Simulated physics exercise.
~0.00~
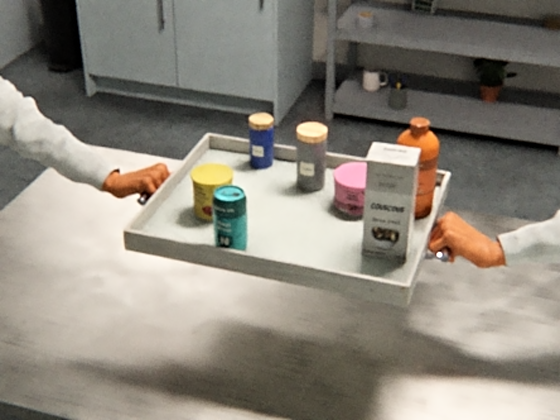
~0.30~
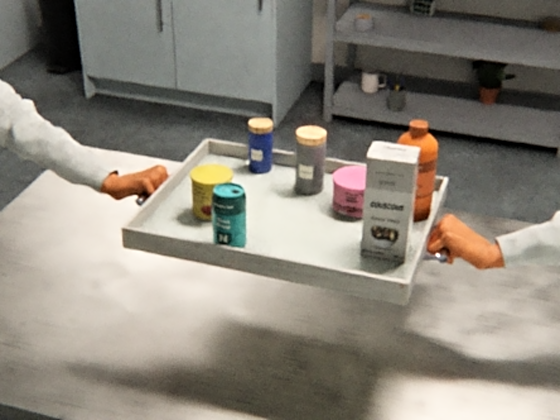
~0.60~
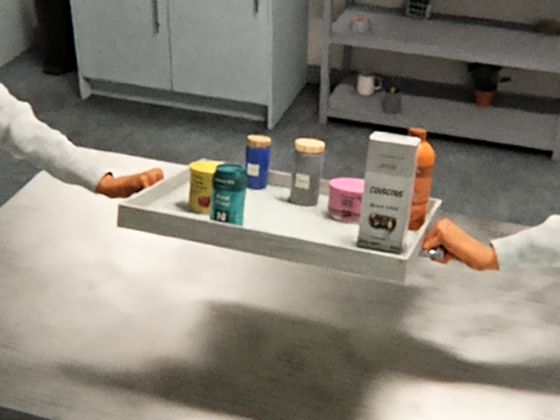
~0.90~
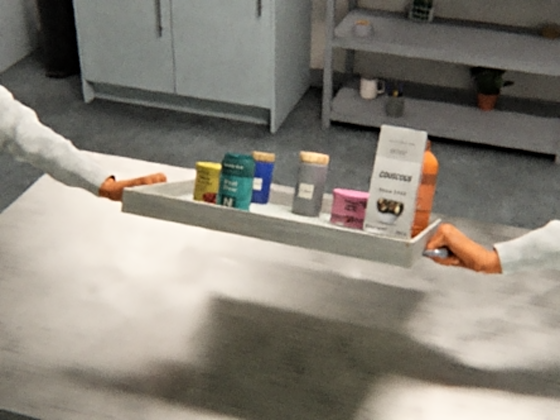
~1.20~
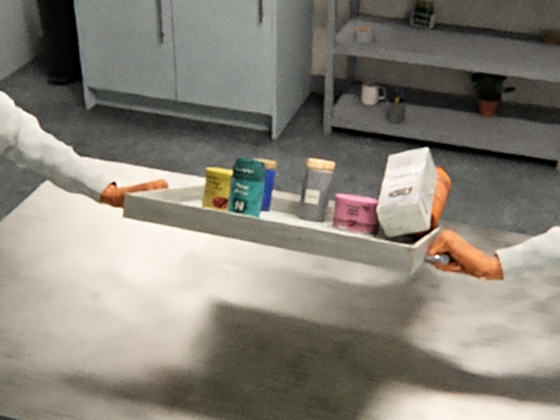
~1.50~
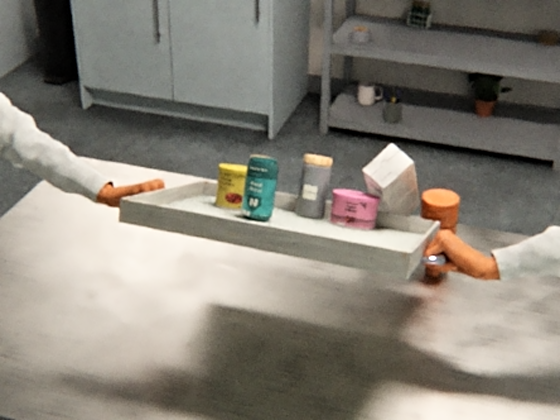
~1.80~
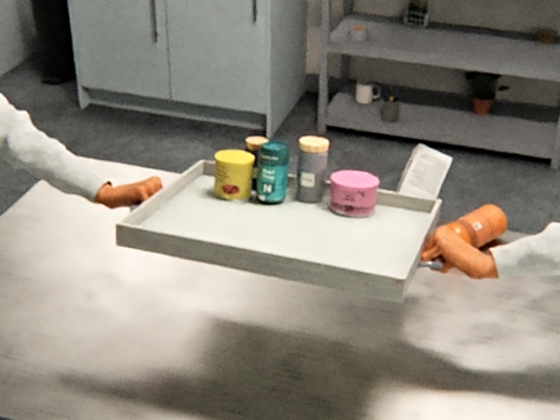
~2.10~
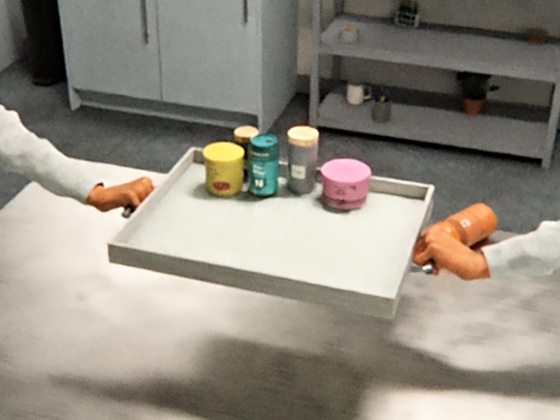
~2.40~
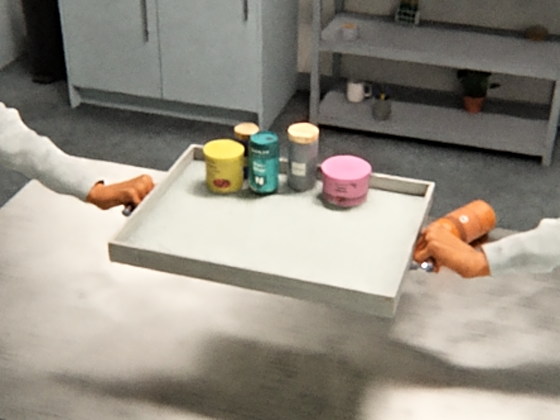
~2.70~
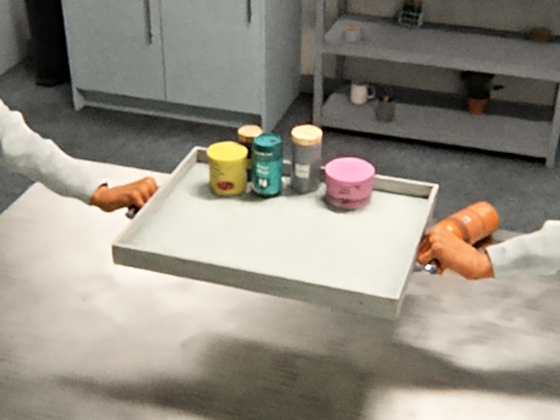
Above a table, two hands tilt a tray until the orange bottle and white carton topple off.
